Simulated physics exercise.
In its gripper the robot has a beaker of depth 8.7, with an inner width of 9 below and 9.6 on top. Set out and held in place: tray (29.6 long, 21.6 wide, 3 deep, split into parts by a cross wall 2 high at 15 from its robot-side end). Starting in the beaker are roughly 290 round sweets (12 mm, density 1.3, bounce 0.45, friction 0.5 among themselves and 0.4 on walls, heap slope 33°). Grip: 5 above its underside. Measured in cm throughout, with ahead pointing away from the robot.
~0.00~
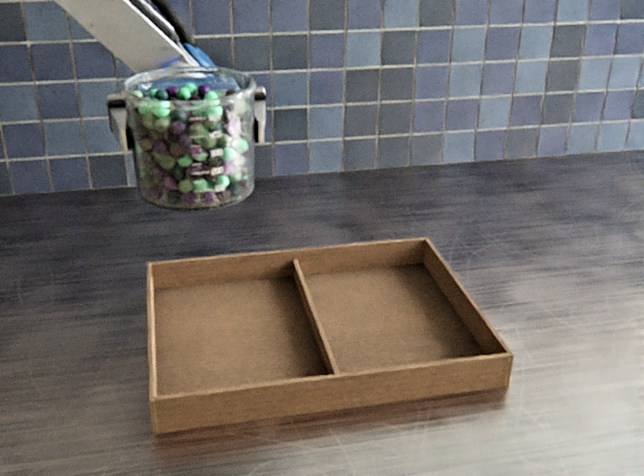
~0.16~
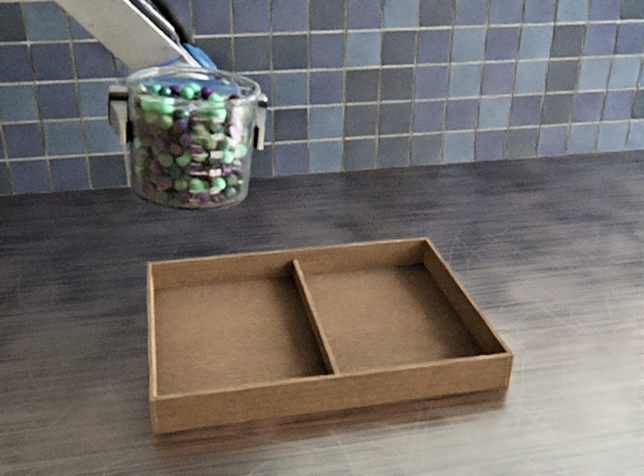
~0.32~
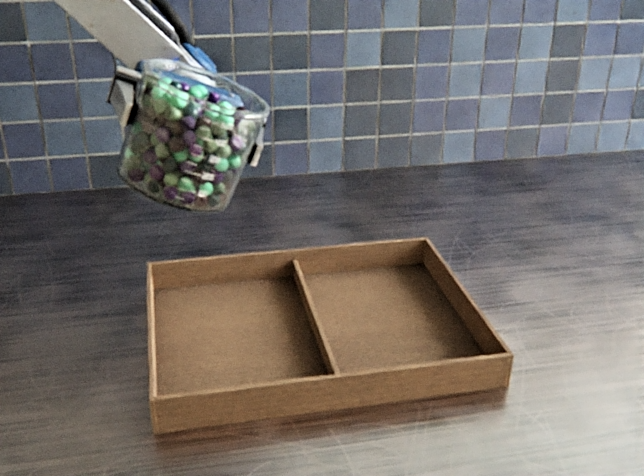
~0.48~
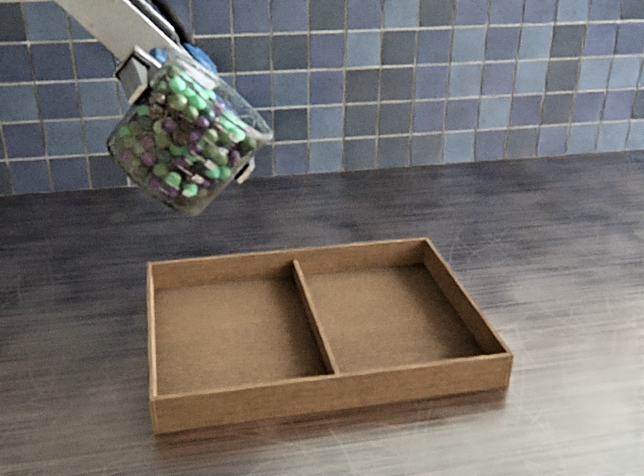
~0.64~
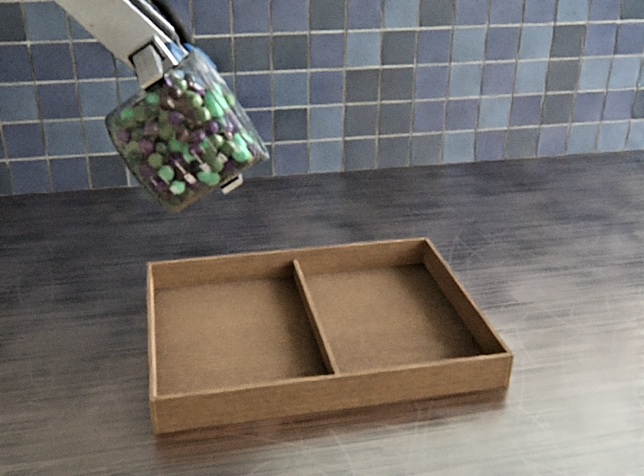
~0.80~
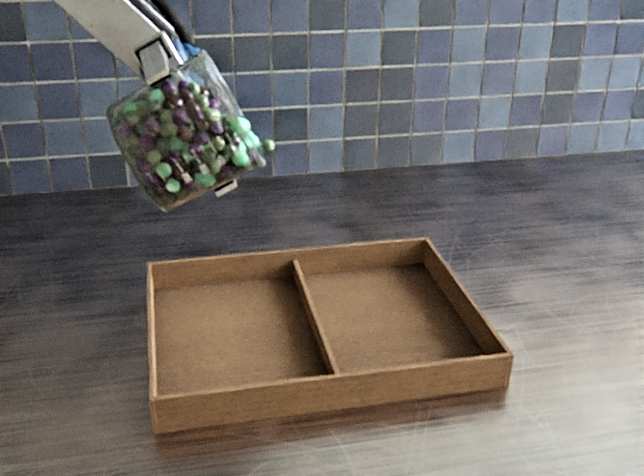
A robot gripper held a clear beaker full of green and purple sweets above a divided brown tray, then tilted it steeply to the right until some sweets poked past its rim.
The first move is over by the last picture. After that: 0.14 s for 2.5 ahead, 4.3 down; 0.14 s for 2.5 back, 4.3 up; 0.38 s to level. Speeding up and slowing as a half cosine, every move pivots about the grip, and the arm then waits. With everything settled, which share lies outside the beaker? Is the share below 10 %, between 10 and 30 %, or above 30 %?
It is below 10 %.
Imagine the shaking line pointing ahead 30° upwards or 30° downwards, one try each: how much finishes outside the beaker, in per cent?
Near 40 and 15 percent respectively.
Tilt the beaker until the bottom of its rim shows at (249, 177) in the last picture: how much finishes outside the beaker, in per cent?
Around 30 per cent of it.
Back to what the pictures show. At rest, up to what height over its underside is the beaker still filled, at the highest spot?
I'd say near 9.0 cm from the bottom.
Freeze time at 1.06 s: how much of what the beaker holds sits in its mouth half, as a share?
Around 45 percent.
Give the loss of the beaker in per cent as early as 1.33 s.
I'd put it at some 5 percent up to then.
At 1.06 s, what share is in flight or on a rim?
2 %.
After 1.06 s, tilted 64° forward, highest piece 24 above the table; 280 in the beaker, 1 in the far-side part, 7 in flight or on a rim.
After 1.33 s, tilted 17° forward, highest piece 24 above the table; 273 in the beaker, 7 in the far-side part, 5 in the robot-side part, 3 in flight or on a rim.
After 1.66 s, level, highest piece 25 above the table; 273 in the beaker, 10 in the far-side part, 5 in the robot-side part.
After 2.71 s, level, highest piece 25 above the table; 273 in the beaker, 10 in the far-side part, 5 in the robot-side part.
In the end, 273 in the beaker, 10 in the far-side part, 5 in the robot-side part. That is 5 % outside the beaker.
